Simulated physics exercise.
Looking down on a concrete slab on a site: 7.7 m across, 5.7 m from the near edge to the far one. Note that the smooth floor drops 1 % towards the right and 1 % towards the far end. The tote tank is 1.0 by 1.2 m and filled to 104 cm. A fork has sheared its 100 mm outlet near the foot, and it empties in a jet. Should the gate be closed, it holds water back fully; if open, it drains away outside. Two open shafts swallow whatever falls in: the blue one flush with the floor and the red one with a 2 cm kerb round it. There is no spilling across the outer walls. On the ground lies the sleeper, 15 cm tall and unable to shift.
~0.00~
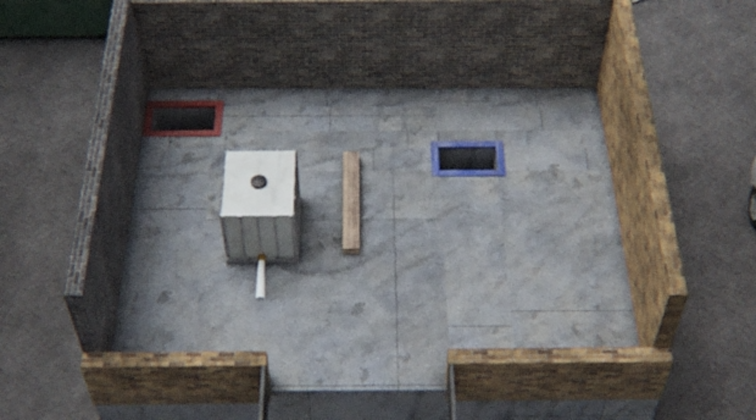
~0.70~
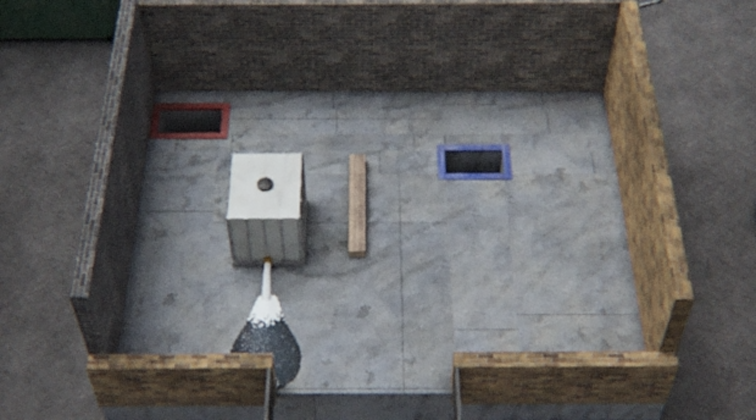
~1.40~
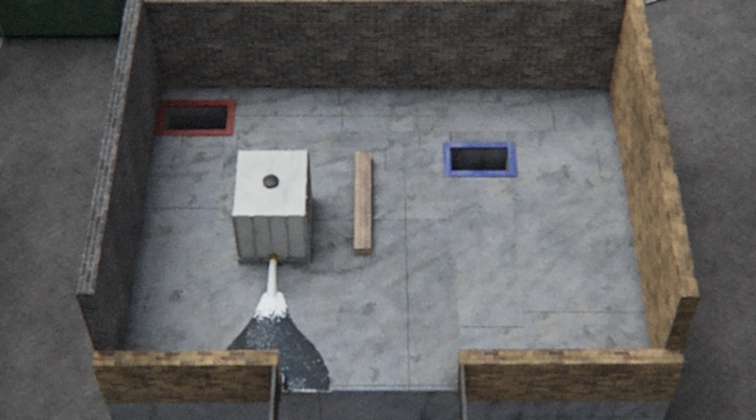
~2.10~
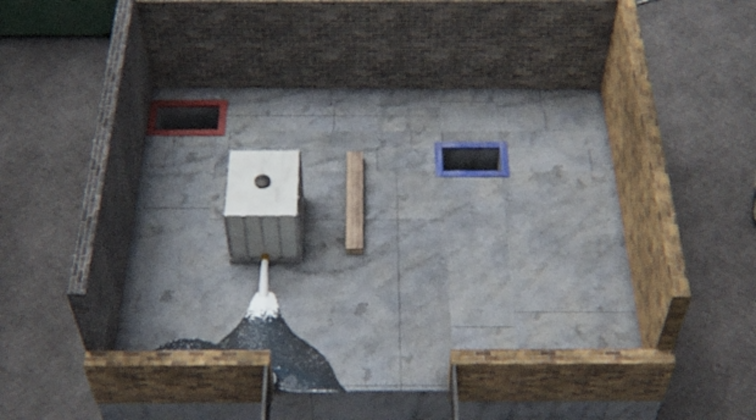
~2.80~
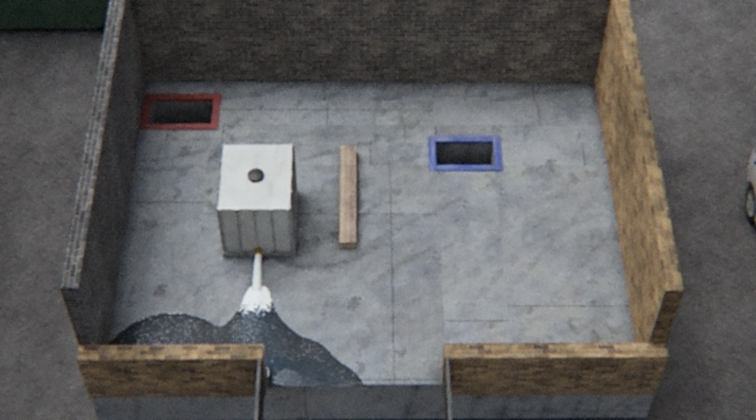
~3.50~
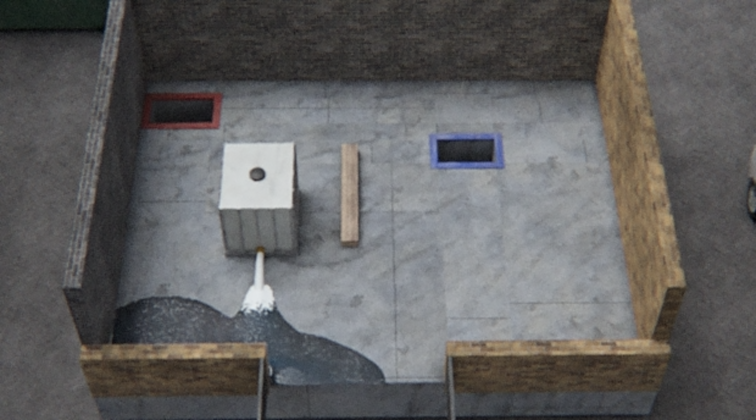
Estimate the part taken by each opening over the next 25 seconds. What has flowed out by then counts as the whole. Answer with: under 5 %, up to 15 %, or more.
The gate opening takes over 15 %; the blue pit takes less than 5 %; the red pit takes less than 5 %.
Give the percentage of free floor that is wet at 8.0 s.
About 20 percent of the floor.
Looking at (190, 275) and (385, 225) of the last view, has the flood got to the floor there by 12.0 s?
First spot soaked, second spot bone dry.
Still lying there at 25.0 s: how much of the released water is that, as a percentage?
Roughly 52 per cent.
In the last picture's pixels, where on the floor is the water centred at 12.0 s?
Centre estimate: Near (224, 283).
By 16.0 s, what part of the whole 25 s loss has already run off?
Share gone: Close to 65 %.
After 5.0 s water covers 10 % of the floor and is deepest (8 cm) near (248, 368); gone so far, the gate opening 8 %, the blue pit 0 %, the red pit 0 %.
After 8.0 s water covers 20 % of the floor and is deepest (8 cm) near (248, 368); gone so far, the gate opening 15 %, the blue pit 0 %, the red pit 0 %.
After 12.0 s water covers 25 % of the floor and is deepest (7 cm) near (248, 368); gone so far, the gate opening 23 %, the blue pit 0 %, the red pit 0 %.
After 16.0 s water covers 35 % of the floor and is deepest (6 cm) near (248, 368); gone so far, the gate opening 31 %, the blue pit 0 %, the red pit 0 %.
After 25.0 s water covers 55 % of the floor and is deepest (5 cm) near (265, 285); gone so far, the gate opening 47 %, the blue pit 0 %, the red pit 1 %.
